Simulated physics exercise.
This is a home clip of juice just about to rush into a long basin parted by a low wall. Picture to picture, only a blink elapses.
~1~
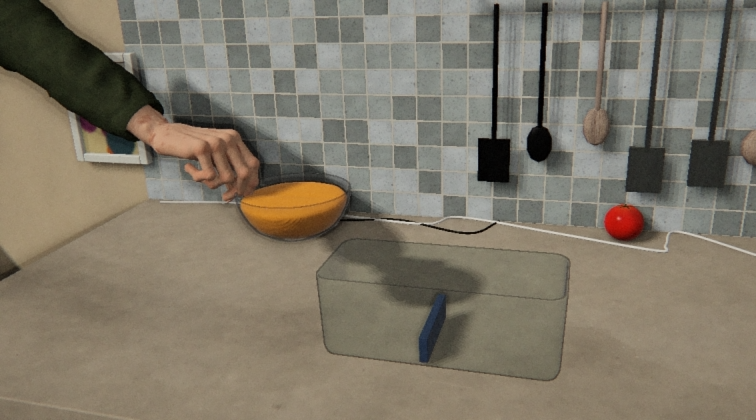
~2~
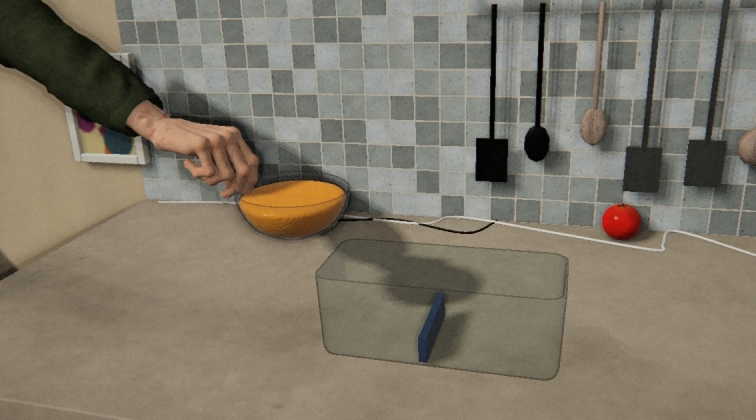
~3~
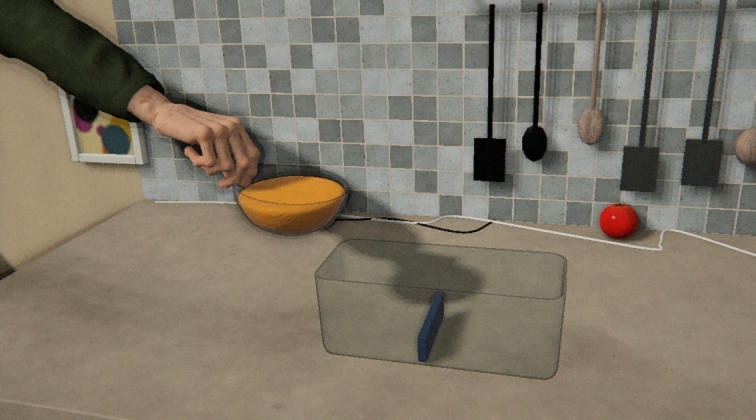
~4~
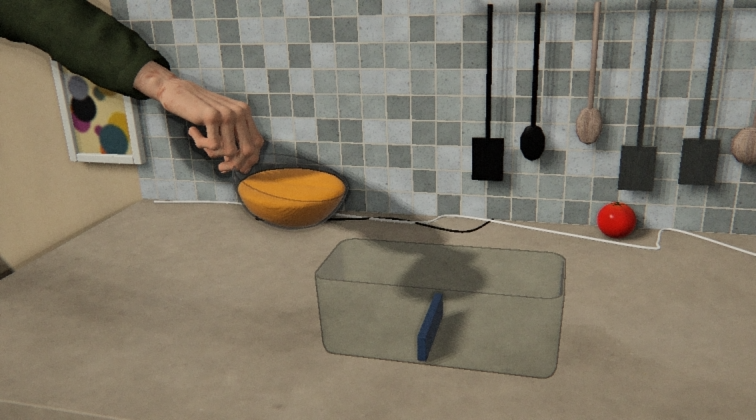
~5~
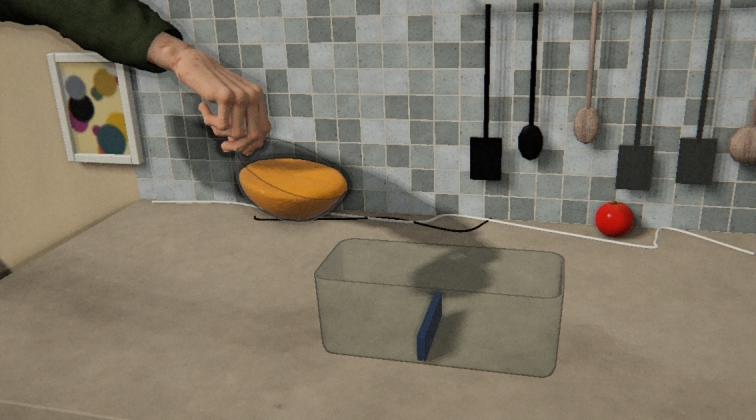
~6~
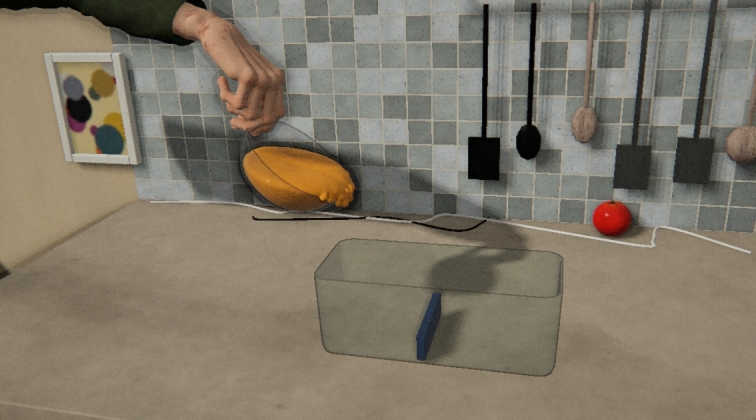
On a kitchen counter, a hand tilting a glass bowl of orange juice rightward behind a clear basin, juice reaching the lip.
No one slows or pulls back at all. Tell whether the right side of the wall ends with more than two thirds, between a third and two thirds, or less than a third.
The portion right of the wall will reach one third yet stay within two thirds.
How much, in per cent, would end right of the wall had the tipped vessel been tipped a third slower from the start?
About 45 per cent would end up there.
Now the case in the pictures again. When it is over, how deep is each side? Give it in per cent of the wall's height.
Left side: Approx. 40 %; right side: Approx. 40 %.
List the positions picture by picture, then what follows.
Tilt 0°; pouring edge (347, 194); surface from (247, 194) to (346, 199); the long basin's rim runs from (330, 258) to (568, 278); the wall's top is at (433, 316), in the first picture.
Tilt 2°; pouring edge (346, 194); surface from (246, 192) to (345, 198), in the second picture.
Tilt 7°; pouring edge (345, 195); surface from (246, 187) to (344, 195), in the third picture.
Tilt 15°; pouring edge (344, 195); surface from (246, 178) to (345, 189), in the fourth picture.
Tilt 26°; pouring edge (343, 195); surface from (246, 166) to (343, 186); 2 per cent is over the edge, in the fifth picture.
Tilt 39°; pouring edge (342, 195); surface from (250, 151) to (326, 174); 8 per cent is over the edge, in the sixth picture.
A moment on, the tilt is 112° and 5 per cent is still to pour, 31 is left of the wall and 0 right of it.
Next, the tilt is 119° and 0 per cent is still to pour, 42 is left of the wall and 54 right of it.
Then the tilt is 119° and 0 per cent is still to pour, 44 is left of the wall and 38 right of it.
Later the tilt is 119° and 0 per cent is still to pour, 48 is left of the wall and 48 right of it.
Finally, 48 per cent lies left of the wall, 48 right of it and 4 outside.
